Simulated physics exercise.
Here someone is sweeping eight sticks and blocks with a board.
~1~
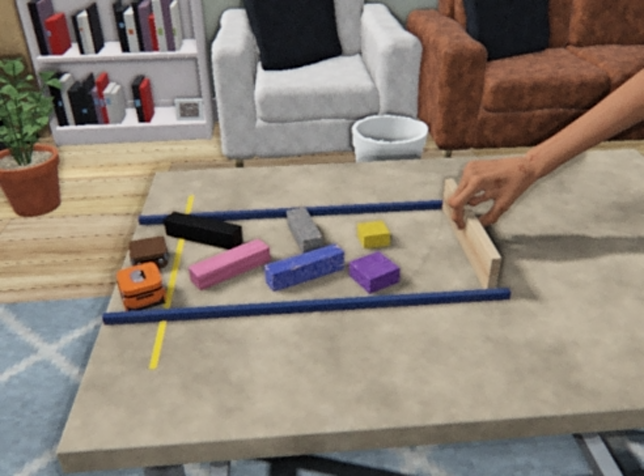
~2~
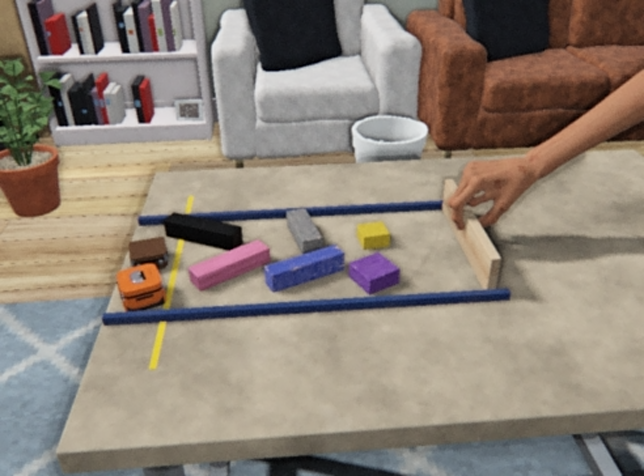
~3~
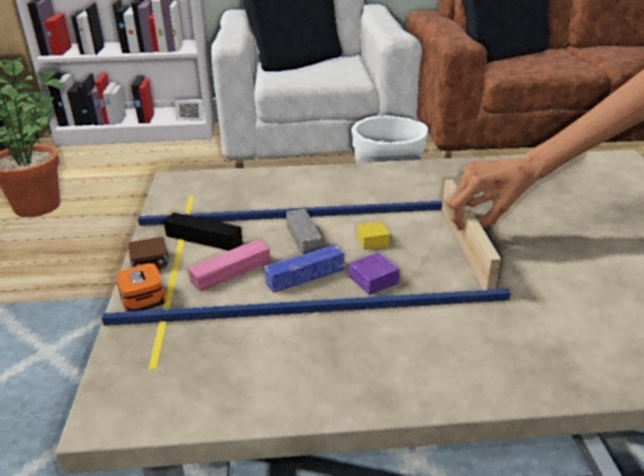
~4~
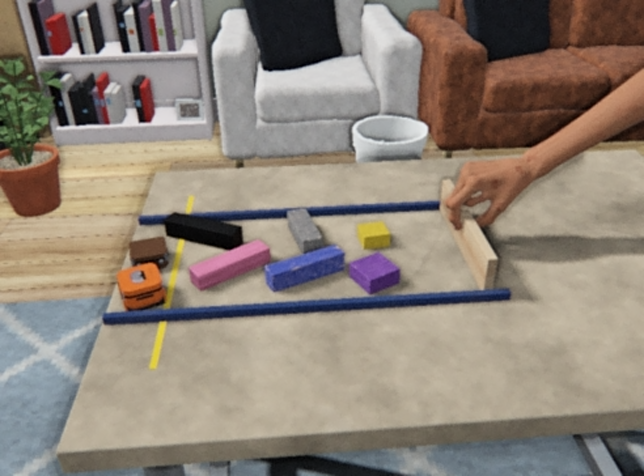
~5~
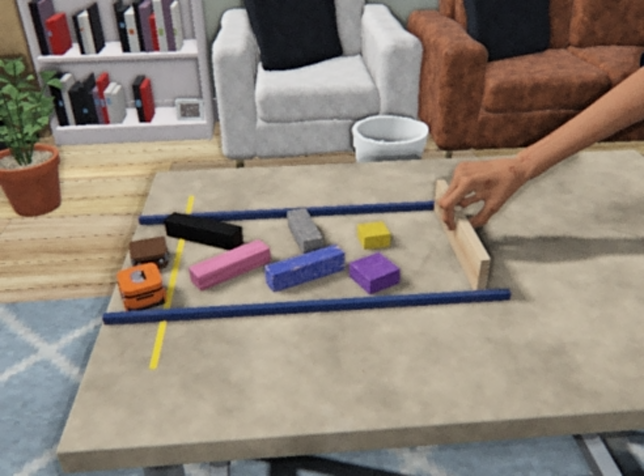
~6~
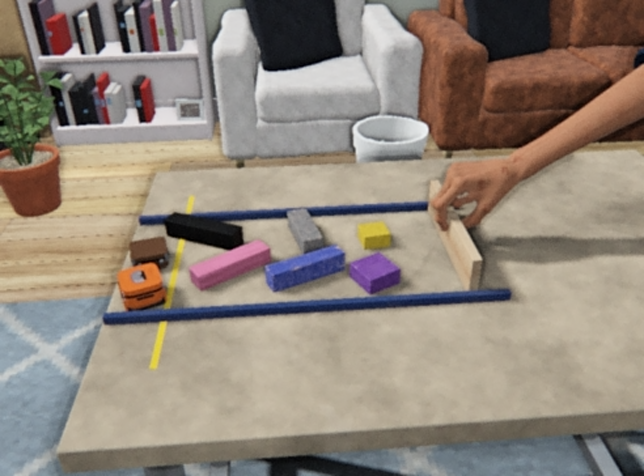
On a tabletop in a living room, a hand holds a wooden board upright at the right end of two blue rails, with eight colourful sticks and blocks lying between them. The board stays nearly still at first, then the hand slides it slightly left, while the pieces remain unmoved.
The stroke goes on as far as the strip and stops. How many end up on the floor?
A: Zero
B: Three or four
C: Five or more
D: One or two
B.
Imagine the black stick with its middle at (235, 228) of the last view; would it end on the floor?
That black stick heads down.
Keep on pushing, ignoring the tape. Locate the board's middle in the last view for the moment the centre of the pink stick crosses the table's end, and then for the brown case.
The middle is at (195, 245) when it's the pink stick, and at (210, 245) when it's the brown case.
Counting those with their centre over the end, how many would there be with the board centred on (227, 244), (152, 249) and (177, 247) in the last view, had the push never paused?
The counts are 1, 6 and 4, in that order.
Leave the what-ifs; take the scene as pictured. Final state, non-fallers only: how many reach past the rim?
Answer: 1.
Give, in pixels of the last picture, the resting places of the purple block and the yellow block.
Positions - first (151, 284), then (167, 241).
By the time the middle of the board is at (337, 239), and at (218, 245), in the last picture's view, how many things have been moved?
The first count is 4, and then it's 8.
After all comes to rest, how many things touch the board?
In total, 2.
Soon after, none off yet; brown case at rest near (150, 255); orange case at rest near (142, 288); black stick at rest near (204, 231).
After that, none off yet; brown case displaced a little near (138, 253); orange case tilting a little near (97, 296); black stick displaced about its own width near (143, 230).
In the end, the number that fall off is three or four; gone, pink stick, black stick, orange case and brown case.
